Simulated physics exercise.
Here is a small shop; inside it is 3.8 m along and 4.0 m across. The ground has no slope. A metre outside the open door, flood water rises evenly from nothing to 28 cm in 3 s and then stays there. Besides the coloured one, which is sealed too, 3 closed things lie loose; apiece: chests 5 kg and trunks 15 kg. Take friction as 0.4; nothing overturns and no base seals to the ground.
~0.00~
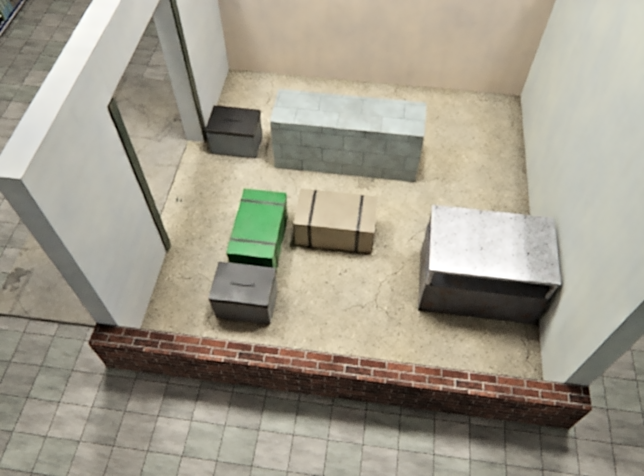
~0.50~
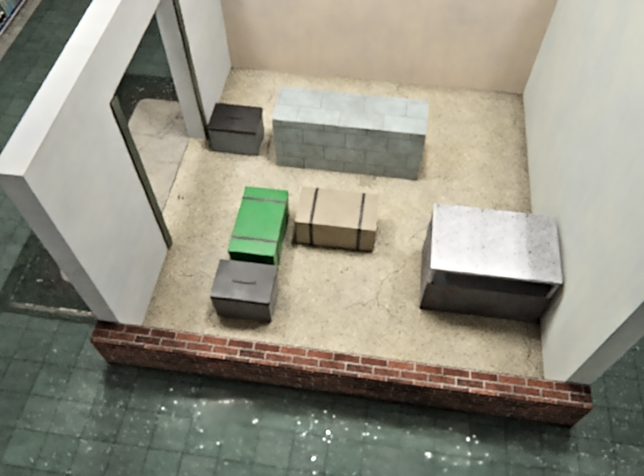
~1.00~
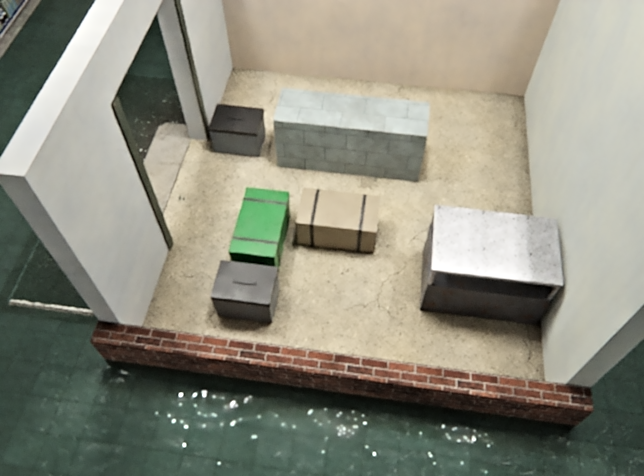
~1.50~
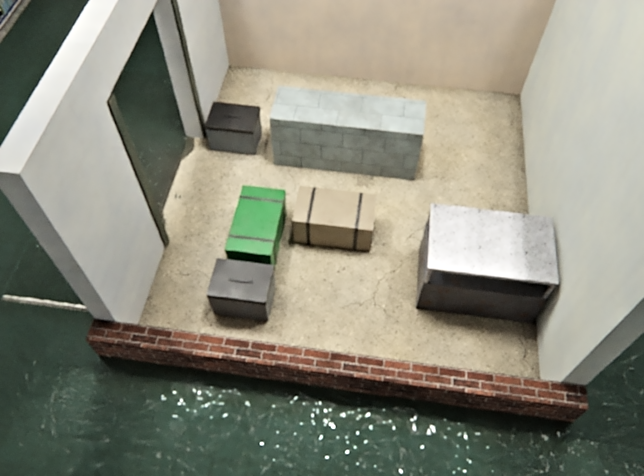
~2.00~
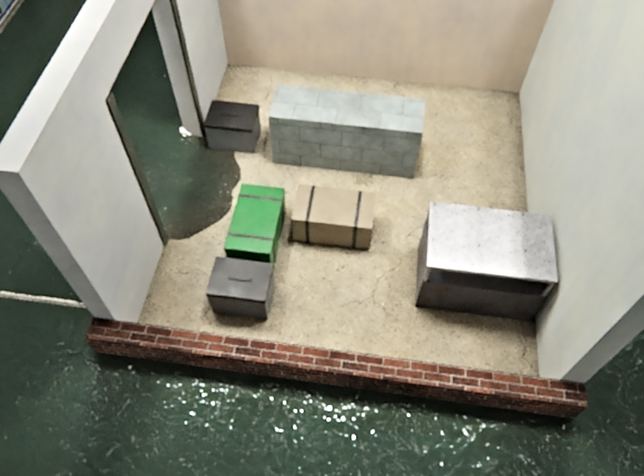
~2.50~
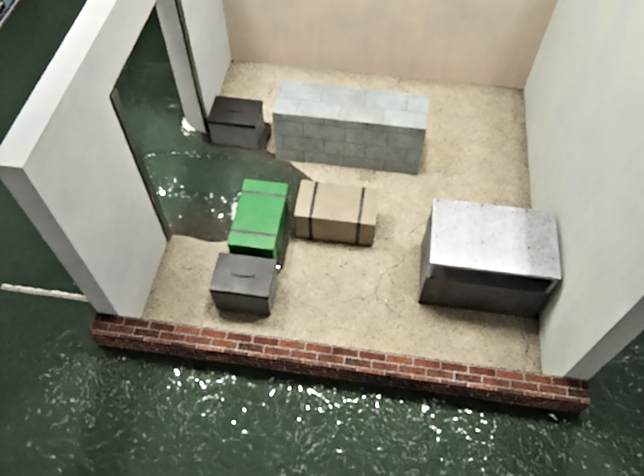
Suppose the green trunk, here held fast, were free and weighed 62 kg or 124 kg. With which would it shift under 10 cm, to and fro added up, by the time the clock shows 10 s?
I expect that only the higher weight holds it.
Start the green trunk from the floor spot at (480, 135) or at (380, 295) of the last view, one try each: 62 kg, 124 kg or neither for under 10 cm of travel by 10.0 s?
In turn: It takes the larger; it takes the larger.
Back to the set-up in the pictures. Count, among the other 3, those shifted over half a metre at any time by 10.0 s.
I count 2.
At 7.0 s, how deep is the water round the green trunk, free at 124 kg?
About 11 cm.
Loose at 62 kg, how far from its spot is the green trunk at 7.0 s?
About 60 cm.
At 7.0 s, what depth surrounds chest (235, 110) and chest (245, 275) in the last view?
About 8 and 9 cm.
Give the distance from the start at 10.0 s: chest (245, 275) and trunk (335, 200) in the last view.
In turn: 60 cm, 30 cm.
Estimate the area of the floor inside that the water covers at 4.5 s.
Some 8.5 m2.
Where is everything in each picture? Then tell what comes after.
The green trunk at (257, 222) rests on the ground; 0.0 m2 under water; 0 of 4 have shifted, in the first picture.
The green trunk at (259, 219), on the bottom; 0.0 m2 under water; 0 of 4 have shifted, in the second picture.
The green trunk at (260, 220), on the bottom; water covers 0.0 m2; 0 of 4 have shifted, in the third picture.
The green trunk at (256, 219) rests on the ground; 0.0 m2 under water; 0 of 4 have shifted, in the fourth picture.
The green trunk at (255, 217), on the bottom; 0.6 m2 under water; 0 of 4 have shifted, in the fifth picture.
The green trunk at (259, 213) rests on the ground; 1.3 m2 under water; 0 of 4 have shifted, in the sixth picture.
After 3.5 s the green trunk would be 8 cm from its start with 62 kg and 0 cm from its start with 124 kg; 10 cm of water round it then.
After 4.5 s the green trunk would be 56 cm from its start with 62 kg and 0 cm from its start with 124 kg; 9 cm of water round it then.
After 7.0 s the green trunk would be 62 cm from its start with 62 kg and 0 cm from its start with 124 kg; 11 cm of water round it then.
After 10.0 s the green trunk would be 62 cm from its start with 62 kg and 0 cm from its start with 124 kg; 16 cm of water round it then.
